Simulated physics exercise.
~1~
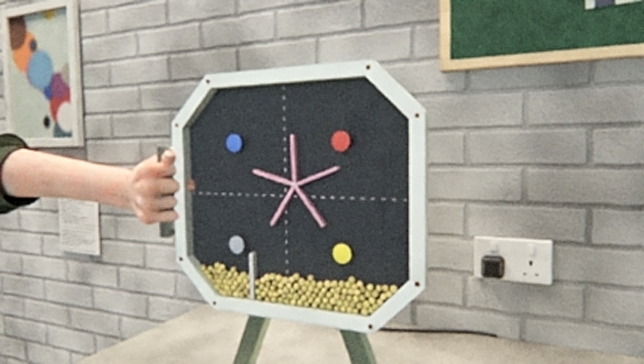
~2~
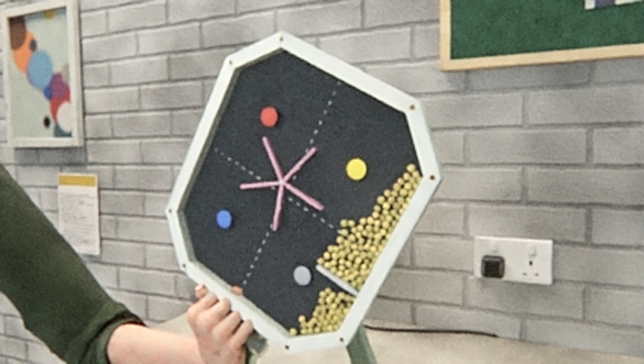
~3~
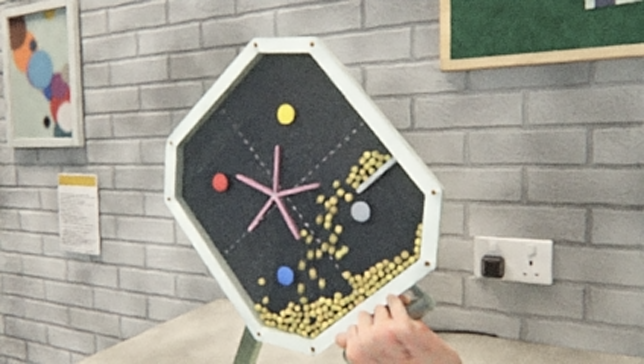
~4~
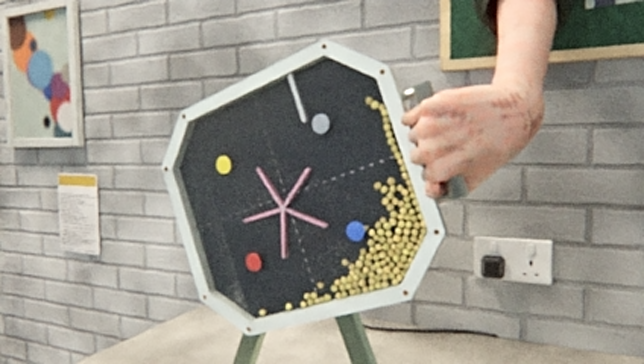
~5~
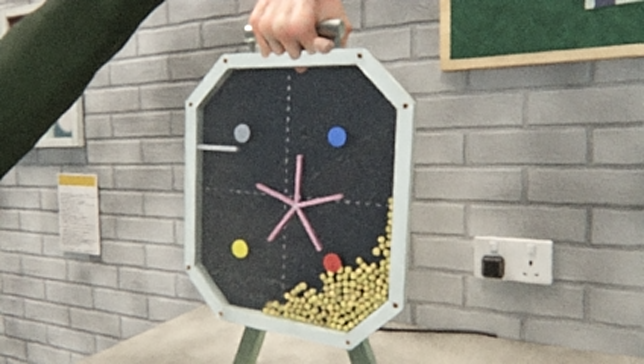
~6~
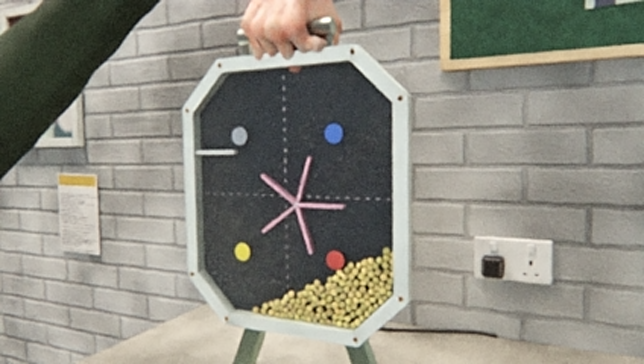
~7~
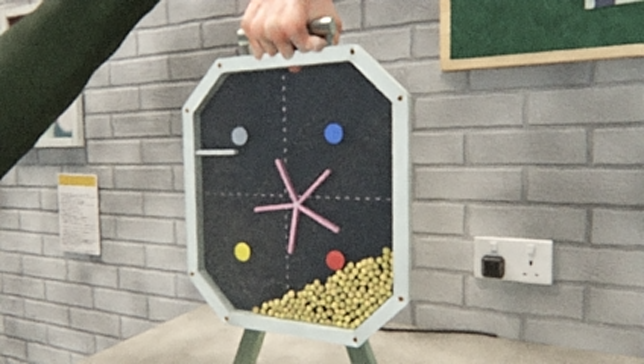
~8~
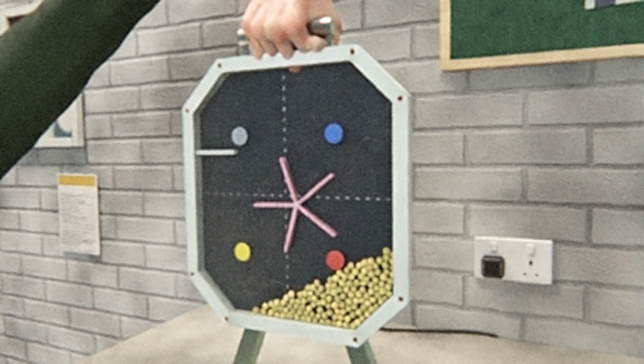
Framed case of small yellow beads turning anticlockwise by hand, beads tumbling past coloured dots and settling around the red one.
